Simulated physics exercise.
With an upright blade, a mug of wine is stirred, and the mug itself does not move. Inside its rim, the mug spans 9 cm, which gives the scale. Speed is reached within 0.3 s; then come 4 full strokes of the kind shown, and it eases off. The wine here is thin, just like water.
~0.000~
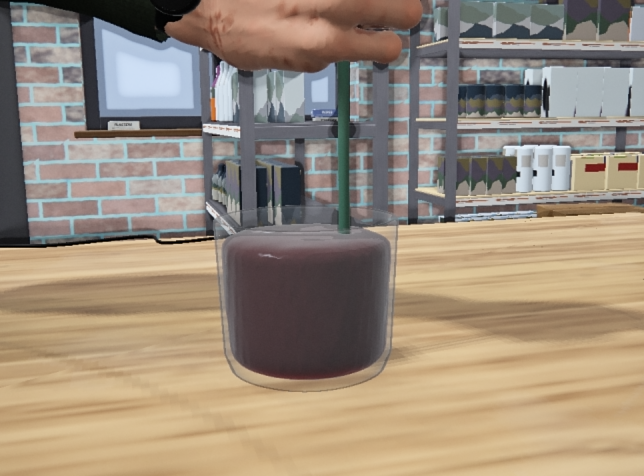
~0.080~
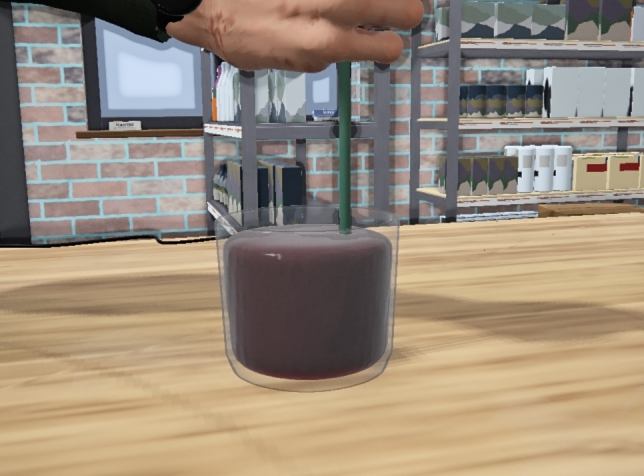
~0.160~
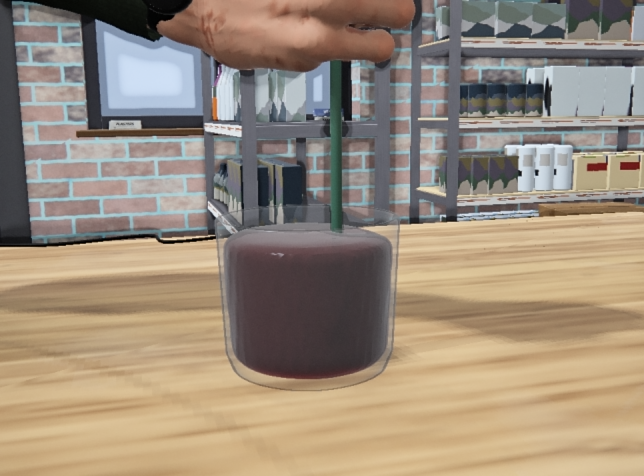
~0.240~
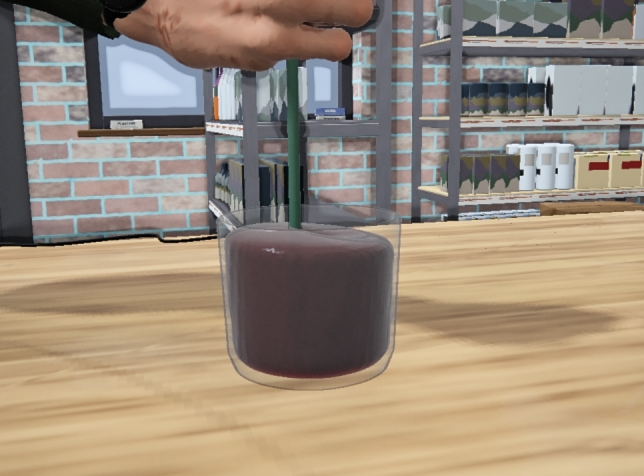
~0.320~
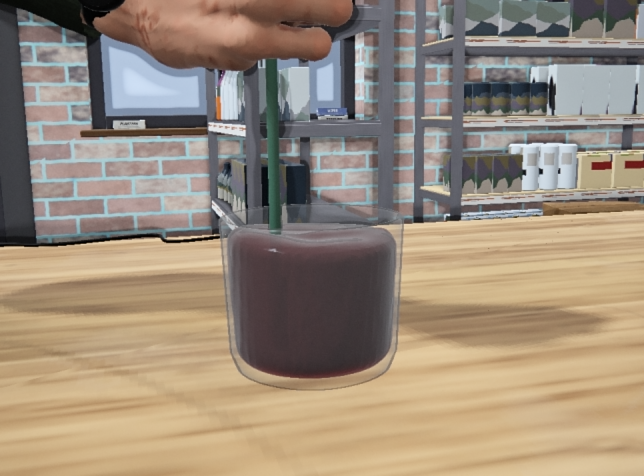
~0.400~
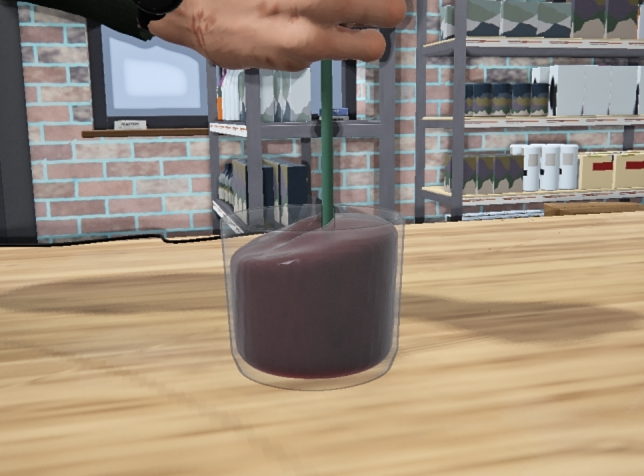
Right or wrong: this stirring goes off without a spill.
Wrong.
By 0.69 s 0 ml is over the rim.
By 0.98 s 5 ml is over the rim.
By 1.26 s 12 ml is over the rim.
By 1.55 s 13 ml is over the rim.
At rest 13 ml is over the rim.
